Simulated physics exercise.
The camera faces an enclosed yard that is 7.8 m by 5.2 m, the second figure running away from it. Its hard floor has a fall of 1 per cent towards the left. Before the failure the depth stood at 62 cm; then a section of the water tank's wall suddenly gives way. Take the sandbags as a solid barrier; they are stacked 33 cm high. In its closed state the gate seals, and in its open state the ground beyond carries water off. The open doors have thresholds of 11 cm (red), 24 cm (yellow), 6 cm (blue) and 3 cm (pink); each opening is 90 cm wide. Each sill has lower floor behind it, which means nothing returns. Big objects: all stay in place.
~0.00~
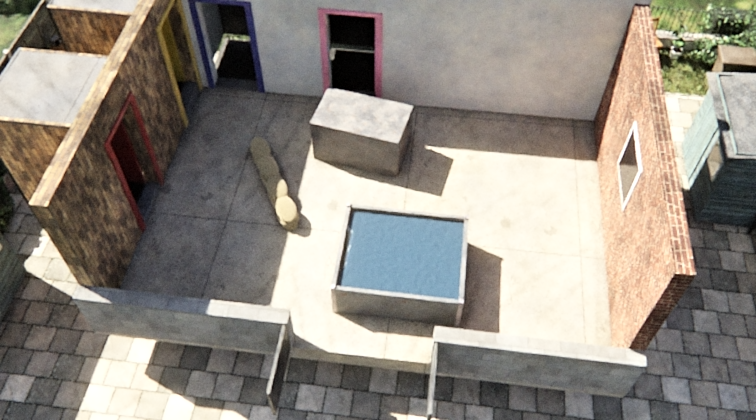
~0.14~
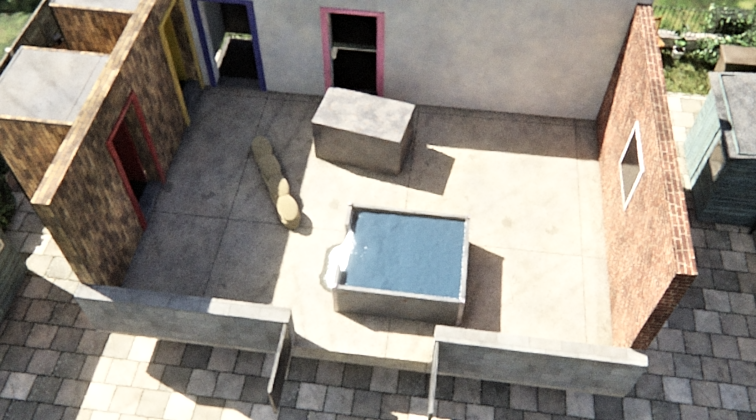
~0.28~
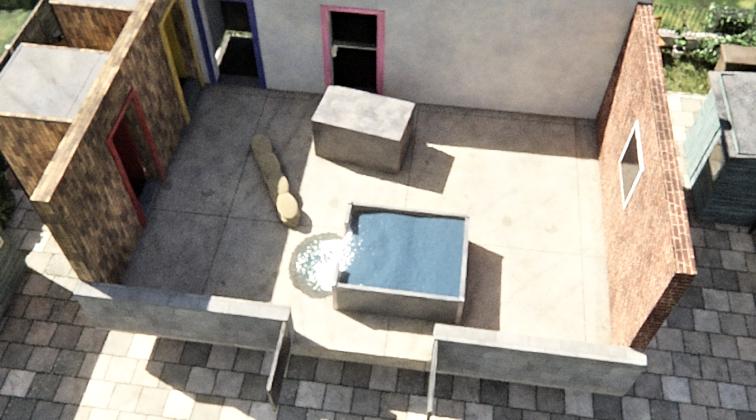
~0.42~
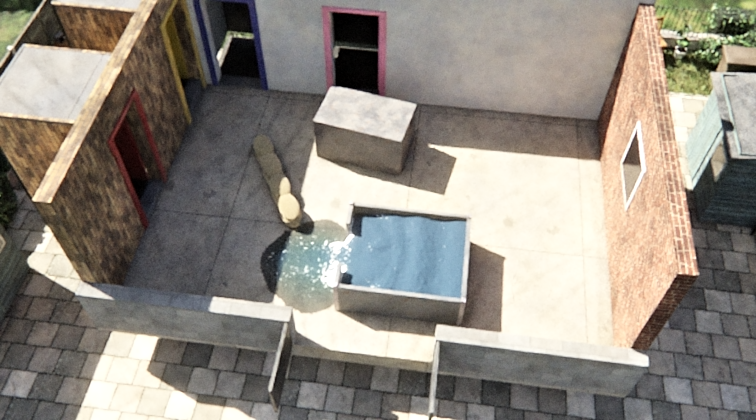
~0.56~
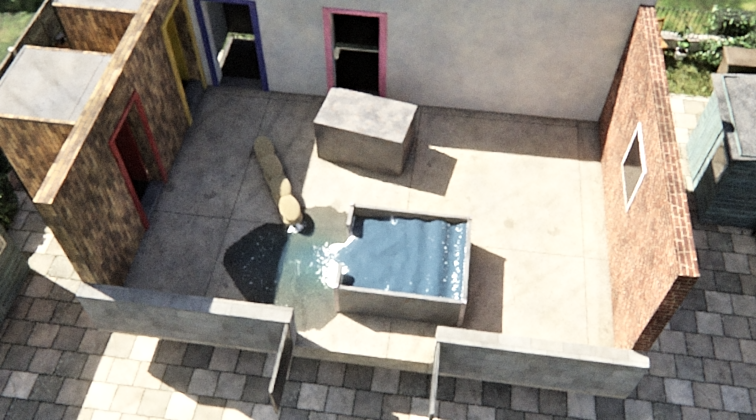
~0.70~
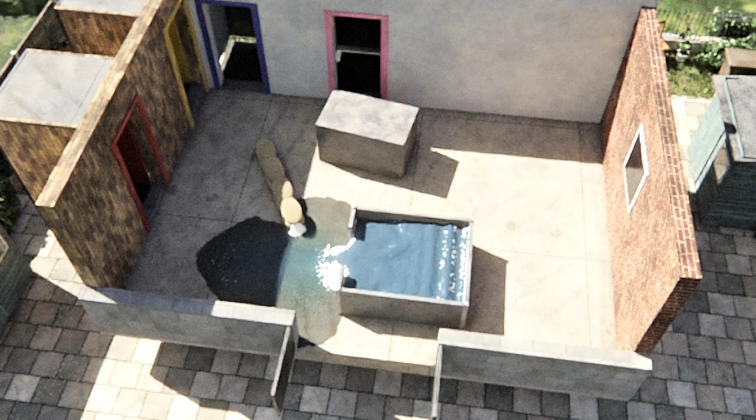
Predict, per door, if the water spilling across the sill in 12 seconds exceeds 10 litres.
The red door will let too much through; the yellow door will not let too much through; the blue door will let too much through; the pink door will let too much through.
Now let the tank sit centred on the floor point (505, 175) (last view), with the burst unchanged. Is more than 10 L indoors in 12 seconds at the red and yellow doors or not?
Red gets no more than that, yellow gets no more than that.
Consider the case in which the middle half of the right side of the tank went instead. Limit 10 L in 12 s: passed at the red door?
Relative to that limit, red ends up on the low side.
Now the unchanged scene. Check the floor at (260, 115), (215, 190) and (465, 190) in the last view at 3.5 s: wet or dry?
Listed in turn: Swamped / swamped / spared so far.
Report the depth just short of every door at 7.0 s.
Depths: Red door 11 cm, yellow door 14 cm, blue door 14 cm, pink door 4 cm.
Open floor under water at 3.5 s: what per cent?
Covered: Roughly 35 %.
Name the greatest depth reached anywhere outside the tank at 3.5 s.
Roughly 22 cm.
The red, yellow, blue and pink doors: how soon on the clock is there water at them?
Arrival: Red 1.2 s, yellow 2.6 s, blue 3.4 s, pink 5.5 s.
After 1.4 s water covers 25 % of the floor and is deepest (36 cm) near (344, 269); red door 13 cm at the sill, 0 L in, yellow door not reached, blue door not reached, pink door not reached.
After 2.2 s water covers 30 % of the floor and is deepest (33 cm) near (132, 274); red door 20 cm at the sill, 18 L in, yellow door not reached, blue door not reached, pink door not reached.
After 3.5 s water covers 35 % of the floor and is deepest (22 cm) near (197, 311); red door 16 cm at the sill, 54 L in, yellow door 4 cm at the sill, 0 L in, blue door 7 cm at the sill, 0 L in, pink door not reached.
After 7.0 s water covers 50 % of the floor and is deepest (14 cm) near (196, 118); red door 11 cm at the sill, 66 L in, yellow door 14 cm at the sill, 0 L in, blue door 14 cm at the sill, 105 L in, pink door 4 cm at the sill, 1 L in.
After 12.0 s water covers 75 % of the floor and is deepest (10 cm) near (204, 99); red door 7 cm at the sill, 67 L in, yellow door 9 cm at the sill, 0 L in, blue door 9 cm at the sill, 184 L in, pink door 6 cm at the sill, 19 L in.
